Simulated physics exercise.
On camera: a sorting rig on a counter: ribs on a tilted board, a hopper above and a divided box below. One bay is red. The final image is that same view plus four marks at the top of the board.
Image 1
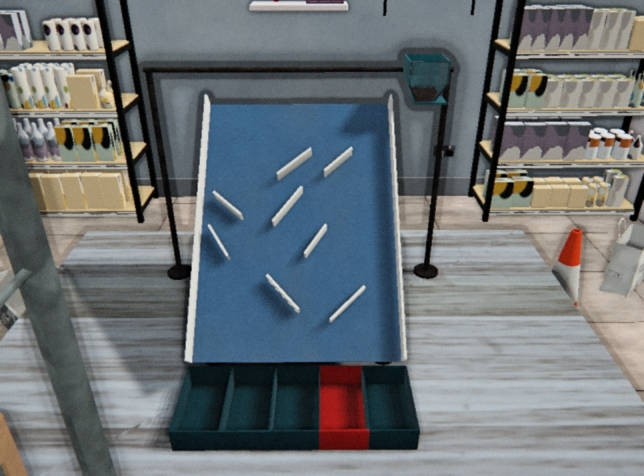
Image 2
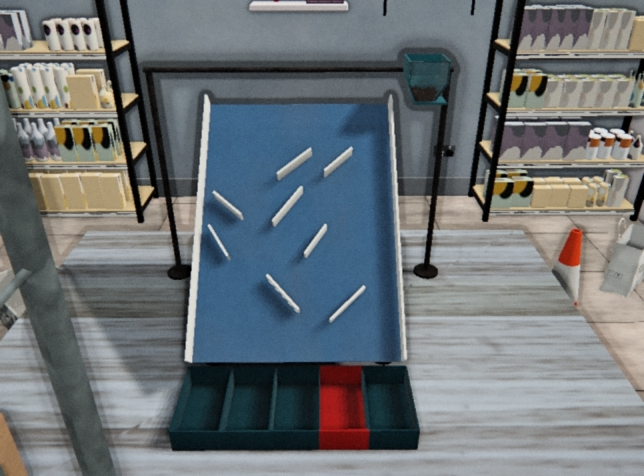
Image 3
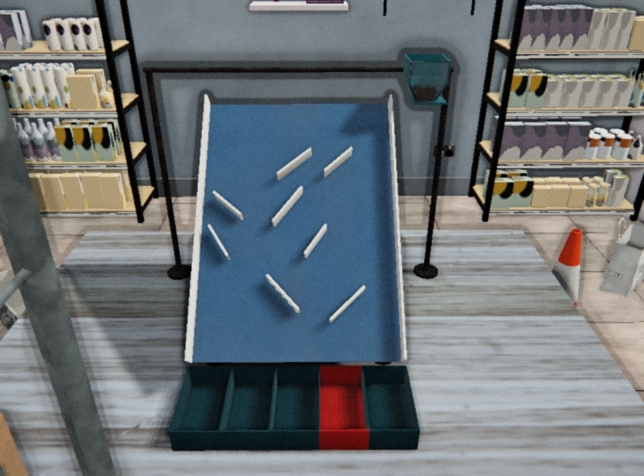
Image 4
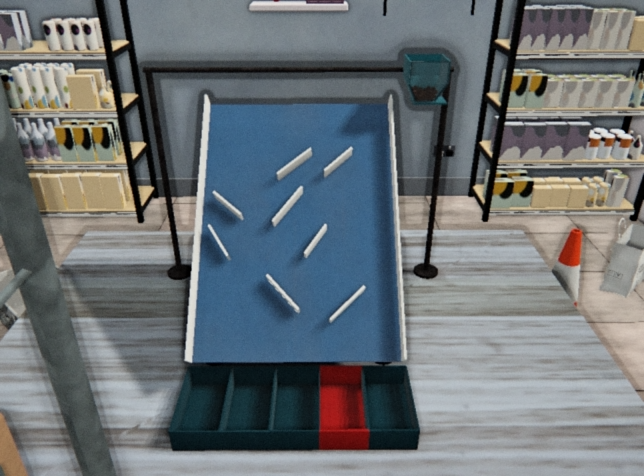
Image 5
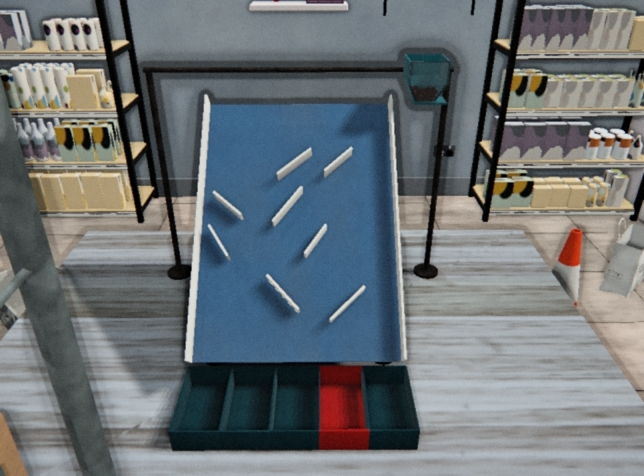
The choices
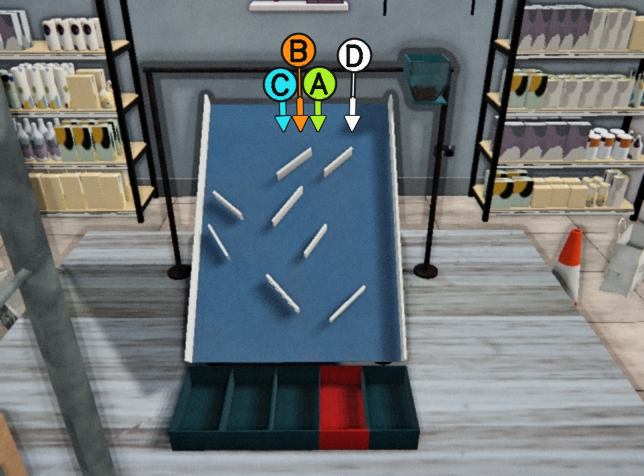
On a counter, a hopper hangs above a ribbed blue board and divided box, all motionless.
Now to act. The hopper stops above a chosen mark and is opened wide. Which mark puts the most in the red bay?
Use mark A.
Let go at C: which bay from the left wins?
It is the second one.
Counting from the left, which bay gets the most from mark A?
The fourth from the left.
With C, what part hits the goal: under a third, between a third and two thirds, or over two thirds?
It is under a third.
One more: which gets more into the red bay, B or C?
B it is.
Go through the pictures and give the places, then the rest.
In the first picture, hopper at (424, 92), allspice berries, door shut.
In the second picture, ribs (277, 173) to (311, 148), (325, 170) to (352, 147), (214, 192) to (241, 214).
In the third picture, ribs (273, 221) to (302, 186), (209, 225) to (227, 256), (305, 253) to (326, 224).
In the fourth picture, ribs (267, 275) to (298, 309), (330, 319) to (365, 286).
In the fifth picture, red bay at (344, 439), number 4 of 5 from the left.
On the marked copy, mark A meets the board at (318, 125); mark B meets the board at (300, 125); mark C meets the board at (283, 125); mark D meets the board at (352, 125).
With A, about two thirds in the red bay, about a third in other bays.
With B, a small part in the red bay, most in other bays.
With C, none in the red bay, nearly all in other bays, a small part outside the box.
With D, about a quarter in the red bay, about two thirds in other bays.
